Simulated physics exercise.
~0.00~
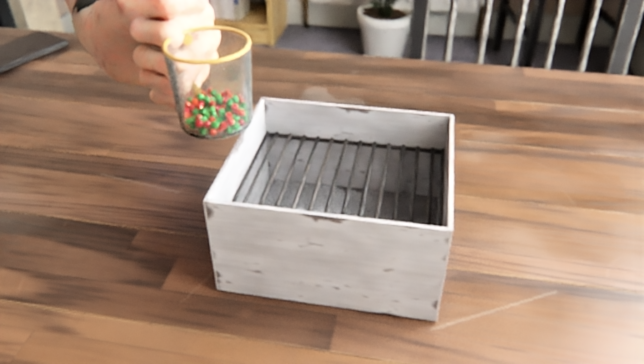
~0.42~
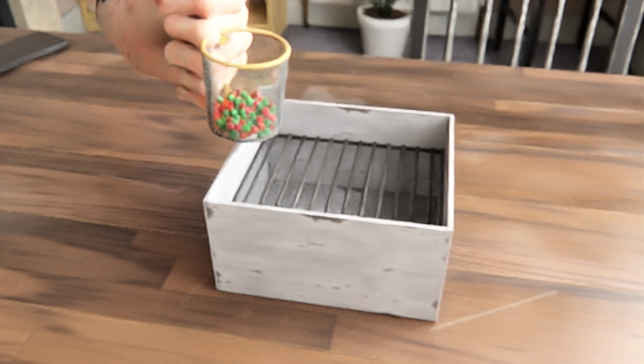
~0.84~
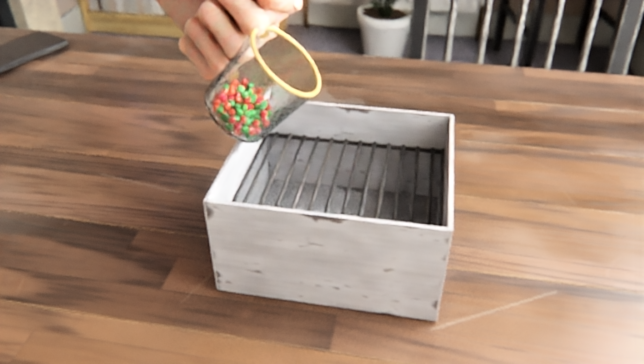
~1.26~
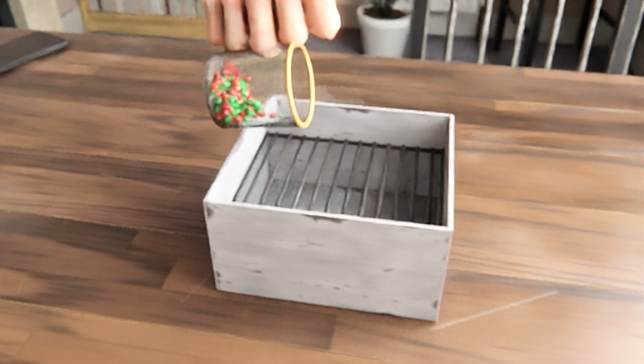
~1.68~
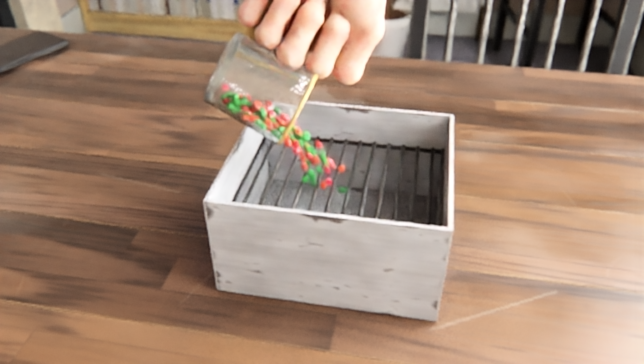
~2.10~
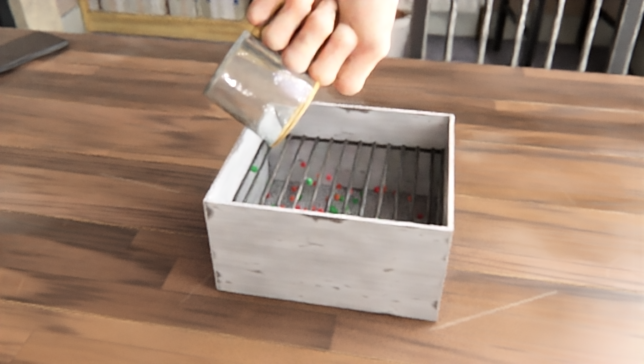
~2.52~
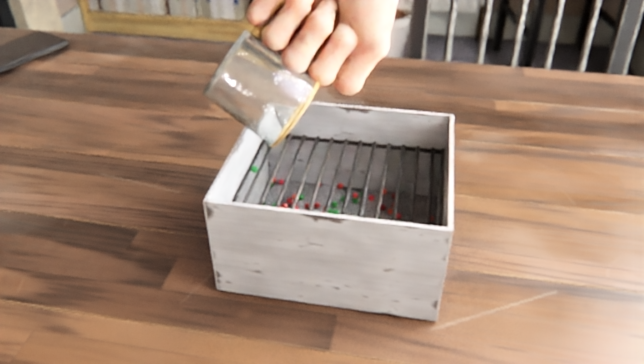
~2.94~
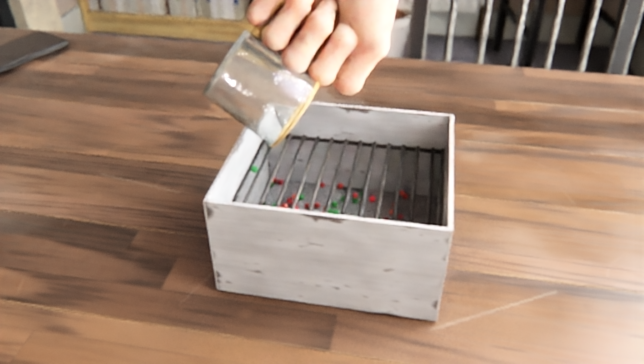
A hand tips a cup of red and green bits, and nearly all drop through the rack.
